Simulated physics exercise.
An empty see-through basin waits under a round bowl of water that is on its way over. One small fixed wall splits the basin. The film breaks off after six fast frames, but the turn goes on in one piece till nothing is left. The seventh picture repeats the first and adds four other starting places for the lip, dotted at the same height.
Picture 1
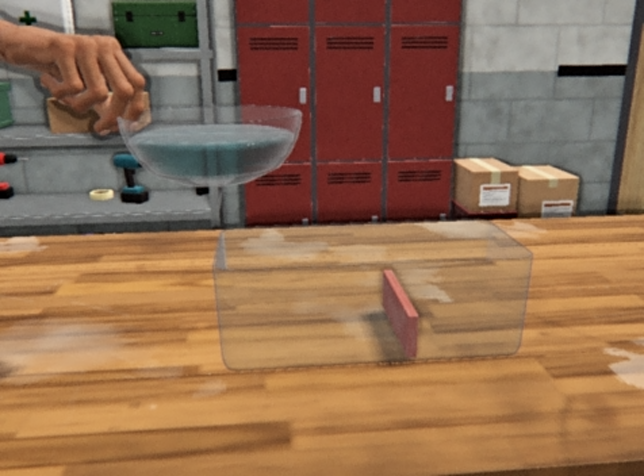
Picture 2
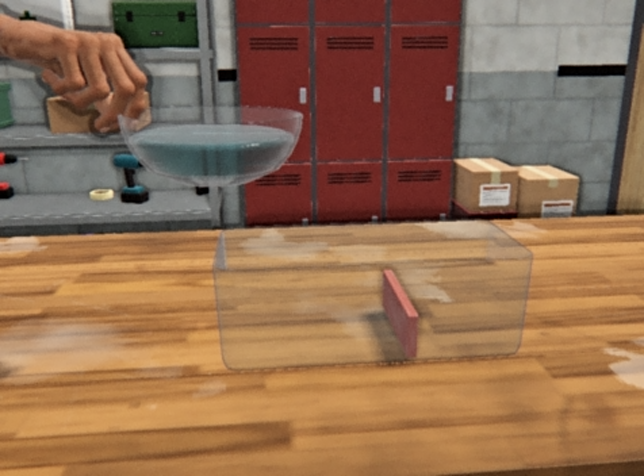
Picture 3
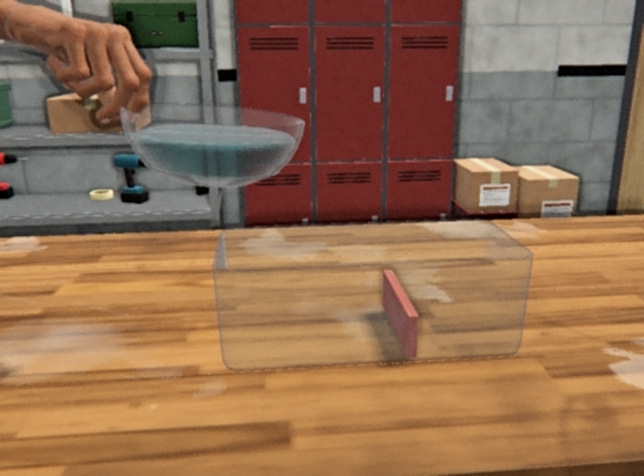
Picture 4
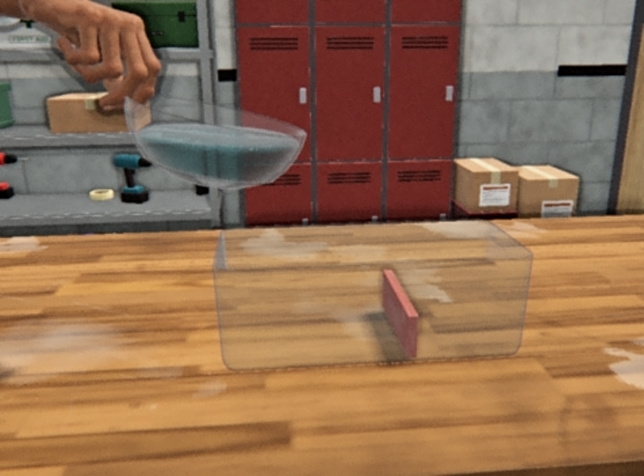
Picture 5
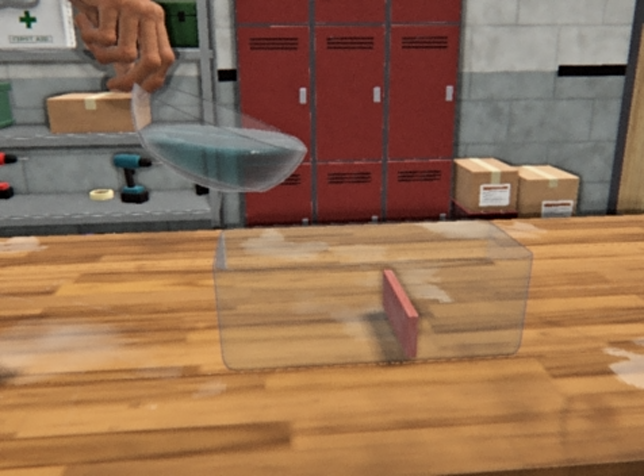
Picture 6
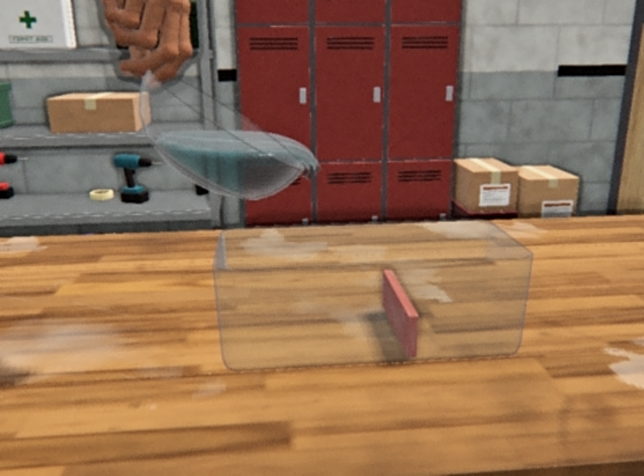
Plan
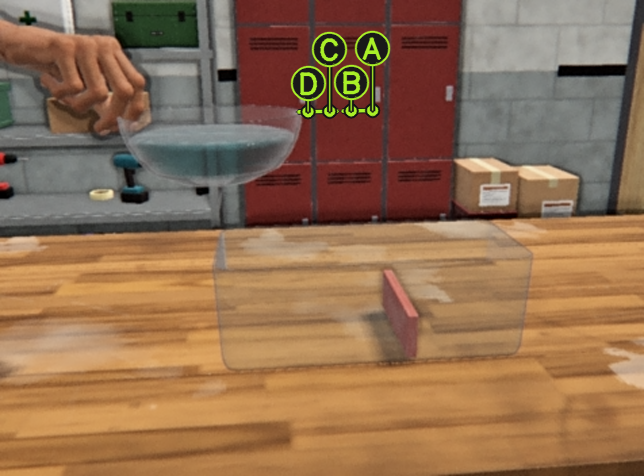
A hand tilting a clear round bowl of bluish water rightward above an empty see-through basin, water reaching over its lip.
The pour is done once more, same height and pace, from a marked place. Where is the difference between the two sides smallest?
A beats the others.
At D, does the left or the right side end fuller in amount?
The left side.
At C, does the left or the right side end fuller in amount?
More ends on the left.
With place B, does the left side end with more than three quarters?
No, it does not.
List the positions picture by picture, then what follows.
The first picture shows upright, lip at (298, 111); basin from (223, 367) to (519, 351); top of the wall at (399, 291); nothing has left yet.
The second picture shows upright, lip at (299, 114); nothing has left yet.
The third picture shows tipped about 6°, lip at (301, 121); nothing has left yet.
The fourth picture shows tipped about 13°, lip at (304, 132); nothing has left yet.
The fifth picture shows tipped about 23°, lip at (304, 147); water is over the lip, down to (304, 147).
The sixth picture shows tipped about 34°, lip at (302, 164); water is over the lip, down to (311, 176).
In lime, A at (372, 110); B at (351, 110); C at (329, 111); D at (308, 111).
With A, about 46 % ends left of the wall and 52 % right of it.
With B, about 68 % ends left of the wall and 30 % right of it.
With C, about 87 % ends left of the wall and 9 % right of it; 4 % is lost outside.
With D, about 90 % ends left of the wall and 8 % right of it.
